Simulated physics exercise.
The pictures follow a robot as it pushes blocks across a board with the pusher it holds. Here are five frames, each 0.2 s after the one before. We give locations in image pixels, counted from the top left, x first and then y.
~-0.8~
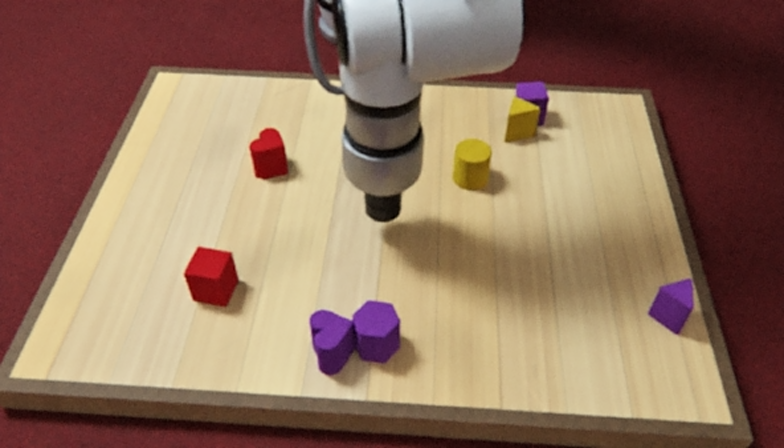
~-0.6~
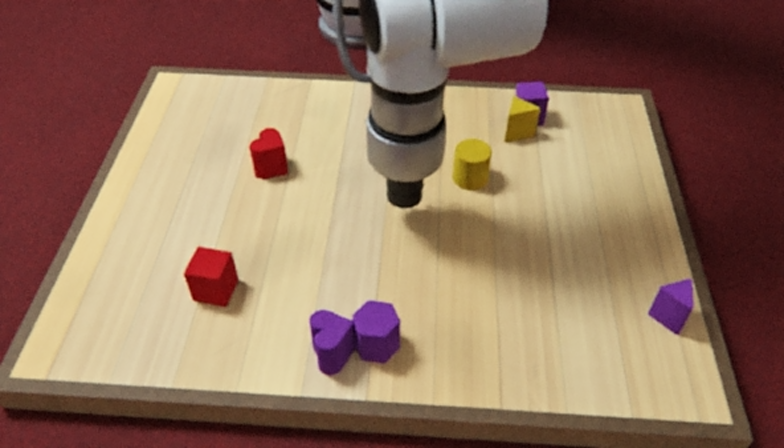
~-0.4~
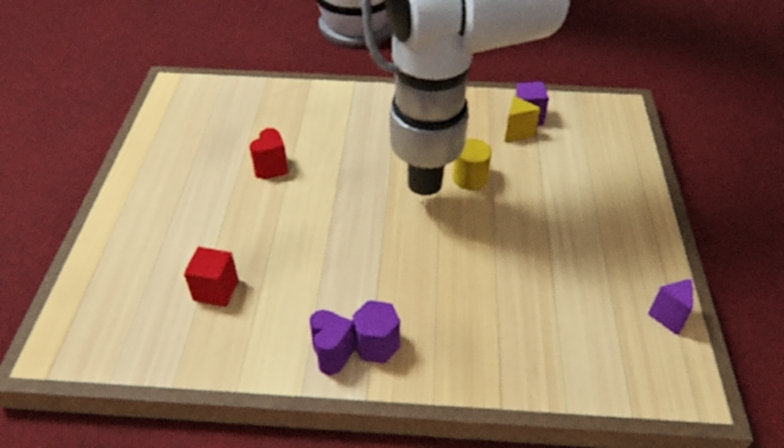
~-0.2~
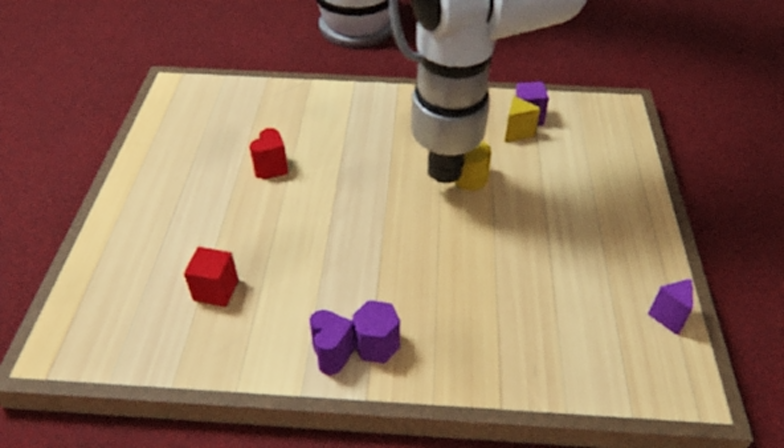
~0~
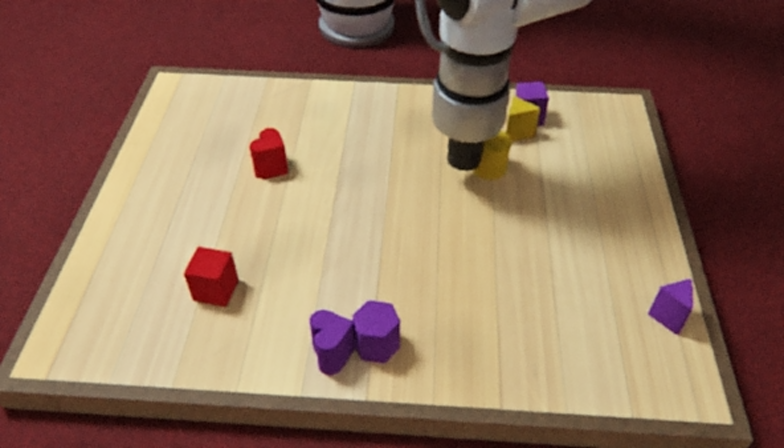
To begin with, a robot arm hovers over the middle of a wooden board scattered with red, purple and yellow blocks. The arm moves steadily up and to the right towards the yellow cylinder while the blocks stay still, then nudges the cylinder slightly in the same direction.
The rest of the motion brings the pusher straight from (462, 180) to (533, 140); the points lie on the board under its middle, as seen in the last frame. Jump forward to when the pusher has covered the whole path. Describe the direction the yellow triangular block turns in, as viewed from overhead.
My answer: Anticlockwise.
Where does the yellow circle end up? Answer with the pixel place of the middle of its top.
Just about (571, 109).
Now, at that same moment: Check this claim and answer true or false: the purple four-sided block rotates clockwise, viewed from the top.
True - the claim holds.
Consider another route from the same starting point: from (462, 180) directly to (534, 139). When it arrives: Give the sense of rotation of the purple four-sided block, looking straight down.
Overhead view: Clockwise.
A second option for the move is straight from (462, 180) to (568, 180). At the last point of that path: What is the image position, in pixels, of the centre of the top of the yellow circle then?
The yellow circle ends near (539, 128).
On the path given first. One third of the way, pusher at (490, 147); yellow circle at (520, 127).
Two thirds of the way, pusher at (515, 133); yellow circle at (547, 117).
At the end, pusher at (537, 121); yellow circle at (571, 109); yellow triangular block at (521, 98), turned 30° anticlockwise; purple four-sided block at (534, 85), turned 20° clockwise.
